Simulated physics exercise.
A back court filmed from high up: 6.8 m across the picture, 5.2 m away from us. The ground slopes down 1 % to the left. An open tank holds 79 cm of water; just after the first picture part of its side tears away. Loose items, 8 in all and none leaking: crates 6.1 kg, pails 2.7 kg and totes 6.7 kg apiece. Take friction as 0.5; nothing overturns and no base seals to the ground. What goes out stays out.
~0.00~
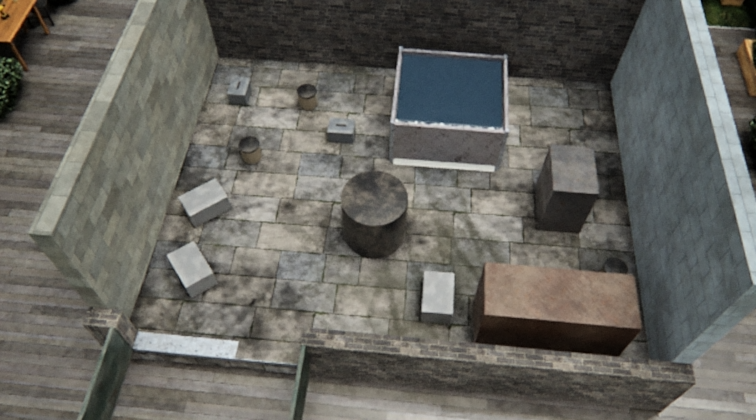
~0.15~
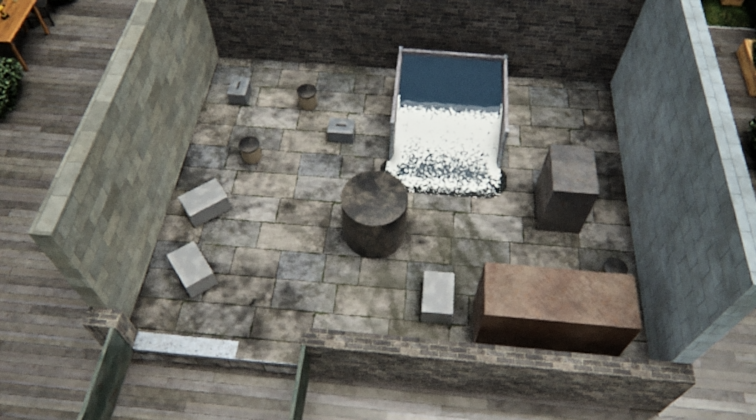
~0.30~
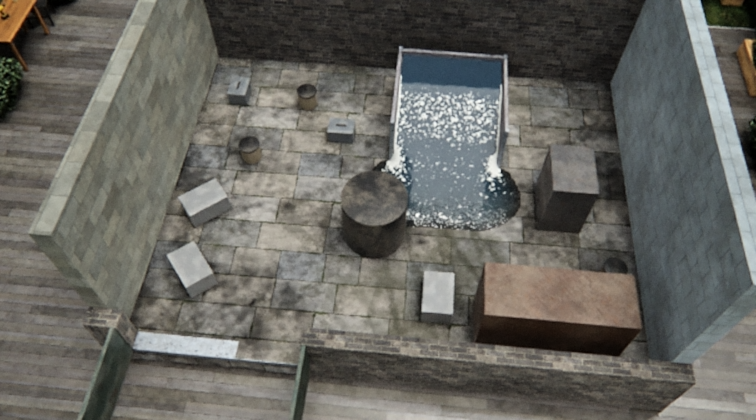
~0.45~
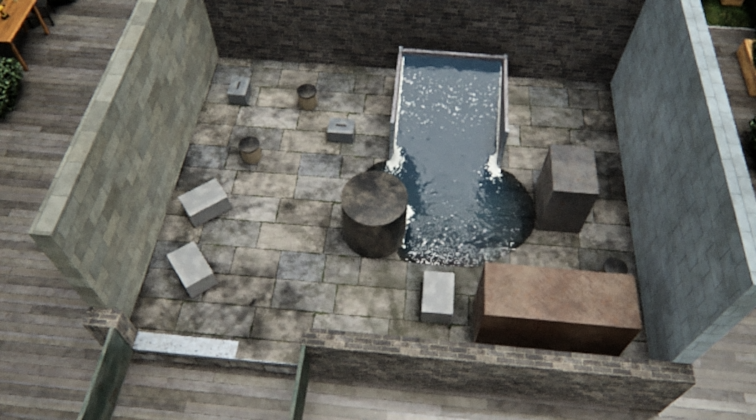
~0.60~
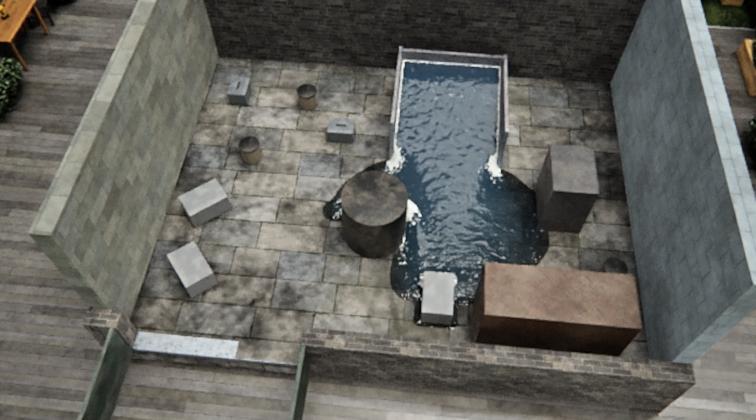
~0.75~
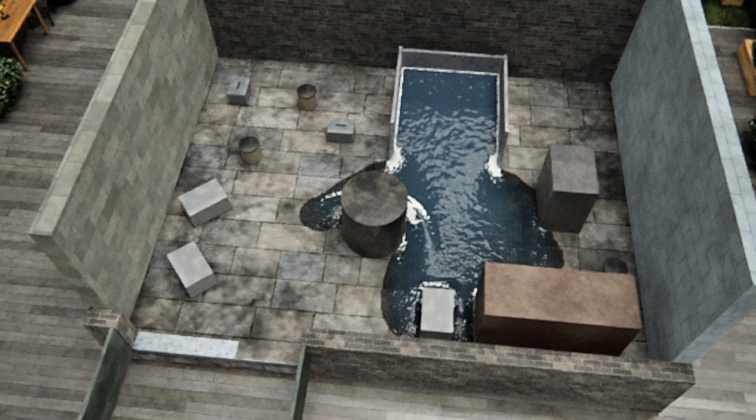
A large open tank of water at the back of a walled stone court gave way at its front, and foaming water poured out, spread around a dark round block and reached the blocks near the front wall.
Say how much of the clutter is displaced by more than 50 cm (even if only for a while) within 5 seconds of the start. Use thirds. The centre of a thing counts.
That comes to between one and two thirds.
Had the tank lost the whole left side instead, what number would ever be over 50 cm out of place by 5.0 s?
In that case 6 of them.
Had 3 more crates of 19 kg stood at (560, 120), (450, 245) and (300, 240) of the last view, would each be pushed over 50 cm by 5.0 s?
In that order: Short of it, over, under.
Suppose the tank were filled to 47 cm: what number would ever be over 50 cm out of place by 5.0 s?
Then 2.
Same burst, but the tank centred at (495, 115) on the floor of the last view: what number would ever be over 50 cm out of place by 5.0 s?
Then 4.
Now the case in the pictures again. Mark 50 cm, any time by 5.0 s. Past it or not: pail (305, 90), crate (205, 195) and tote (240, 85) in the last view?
In that order: Short of it, past it, short of it.
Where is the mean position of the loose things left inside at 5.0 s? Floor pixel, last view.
Around (292, 133).
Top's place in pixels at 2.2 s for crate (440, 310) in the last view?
Around (393, 316).
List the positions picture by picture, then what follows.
A crate at (439, 292) rests on the ground; a crate at (203, 197) rests on the ground; 2.3 m2 under water; 0 of 8 have shifted, in the first frame.
A crate at (439, 292) rests on the ground; a crate at (203, 197) rests on the ground; water covers 3.3 m2; 0 of 8 have shifted, in the second frame.
A crate at (439, 292) rests on the ground; a crate at (203, 197), on the bottom; water covers 4.6 m2; 0 of 8 have shifted, in the third frame.
A crate at (439, 292) rests on the ground; a crate at (203, 197), on the bottom; water covers 5.9 m2; 0 of 8 have shifted, in the fourth frame.
A crate at (439, 293) rests on the ground; a crate at (203, 197), on the bottom; water covers 7.3 m2; 0 of 8 have shifted, in the fifth frame.
A crate at (438, 310), on the bottom, 27 cm from its start; a crate at (203, 197) rests on the ground; 8.6 m2 under water; 1 of 8 have shifted, in the sixth frame.
After 1.1 s 1 of 8 are over 50 cm from their spots; 1 afloat.
After 2.2 s 2 of 8 are over 50 cm from their spots; 2 afloat.
After 3.5 s 3 of 8 are over 50 cm from their spots; 4 afloat.
After 5.0 s 5 of 8 are over 50 cm from their spots, and 5 have been at some point; 5 afloat.
